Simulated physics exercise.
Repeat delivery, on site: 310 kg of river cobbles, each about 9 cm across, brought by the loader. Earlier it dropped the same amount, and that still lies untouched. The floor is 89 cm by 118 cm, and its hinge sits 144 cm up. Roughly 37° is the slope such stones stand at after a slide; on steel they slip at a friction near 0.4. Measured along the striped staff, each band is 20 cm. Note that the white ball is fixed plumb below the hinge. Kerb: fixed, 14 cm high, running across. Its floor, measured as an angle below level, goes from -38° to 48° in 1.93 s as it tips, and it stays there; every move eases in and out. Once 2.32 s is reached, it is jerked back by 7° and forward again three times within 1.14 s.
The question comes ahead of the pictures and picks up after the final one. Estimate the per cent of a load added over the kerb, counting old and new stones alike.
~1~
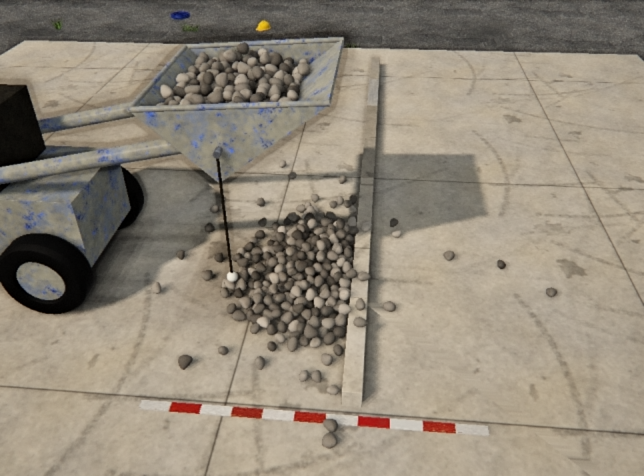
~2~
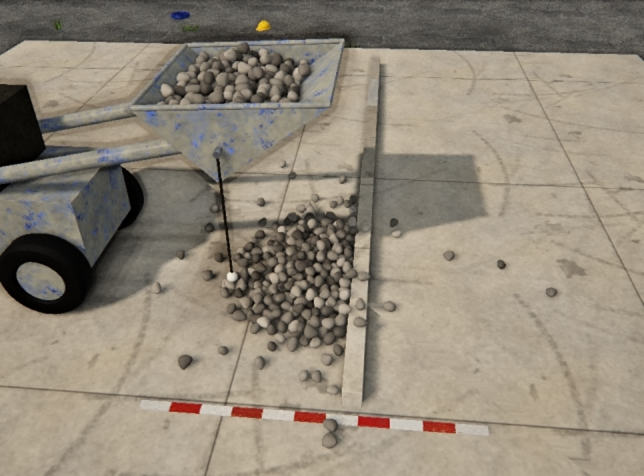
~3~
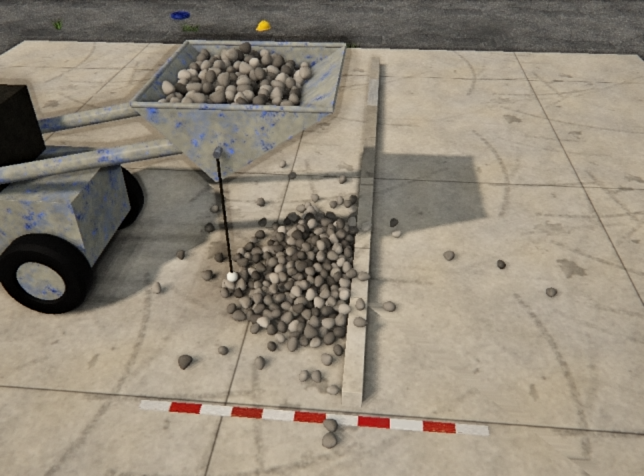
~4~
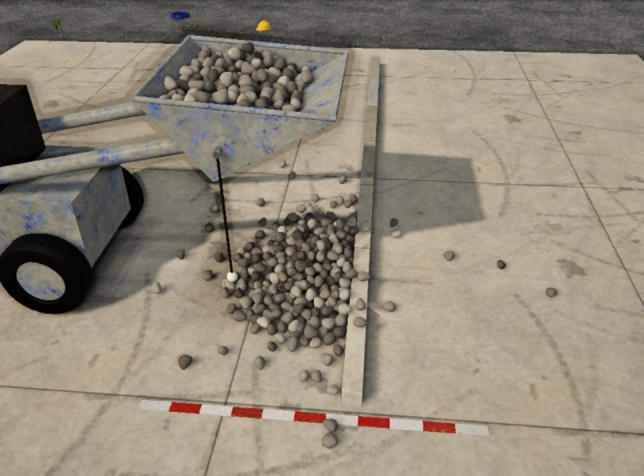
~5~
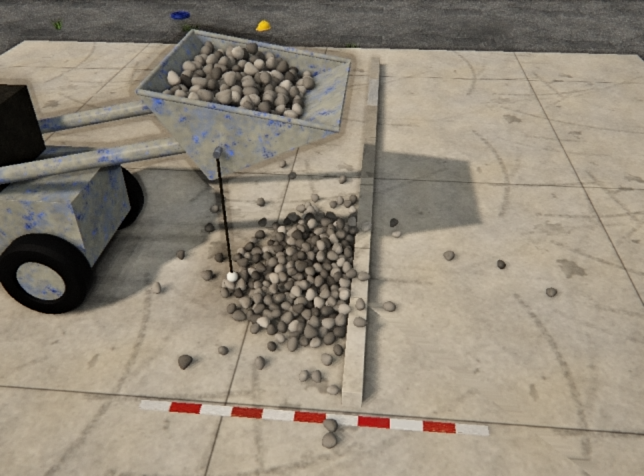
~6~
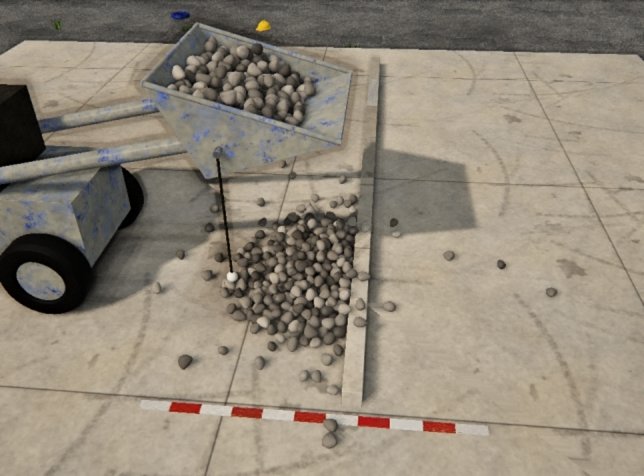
Roughly 51 per cent of a load is added.
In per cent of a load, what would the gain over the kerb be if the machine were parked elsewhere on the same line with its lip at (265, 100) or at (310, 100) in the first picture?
10 %, then 35 %.
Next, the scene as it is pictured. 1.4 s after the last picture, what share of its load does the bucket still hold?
Held: Around 5 % of the load.
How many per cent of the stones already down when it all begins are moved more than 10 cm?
Close to 5 in a hundred of them.
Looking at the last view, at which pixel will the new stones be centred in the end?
The middle ends up near (372, 267).
Then, 0.9 s after the last picture the floor is at 35°; in per cent of one load, 96 in the bucket, 102 on this side of the kerb, 2 over the kerb; the foremost stones are at (425, 258).
Then, 1.4 s after the last picture the floor is at 48°; in per cent of one load, 6 in the bucket, 171 on this side of the kerb, 23 over the kerb; the foremost stones are at (460, 261).
Then, 3.3 s after the last picture the floor is at 48°; in per cent of one load, 0 in the bucket, 147 on this side of the kerb, 53 over the kerb; the foremost stones are at (534, 280).
Then, 5.9 s after the last picture the floor is at 48°; in per cent of one load, 0 in the bucket, 147 on this side of the kerb, 53 over the kerb; the foremost stones are at (534, 280). Net gain over the kerb, 51.
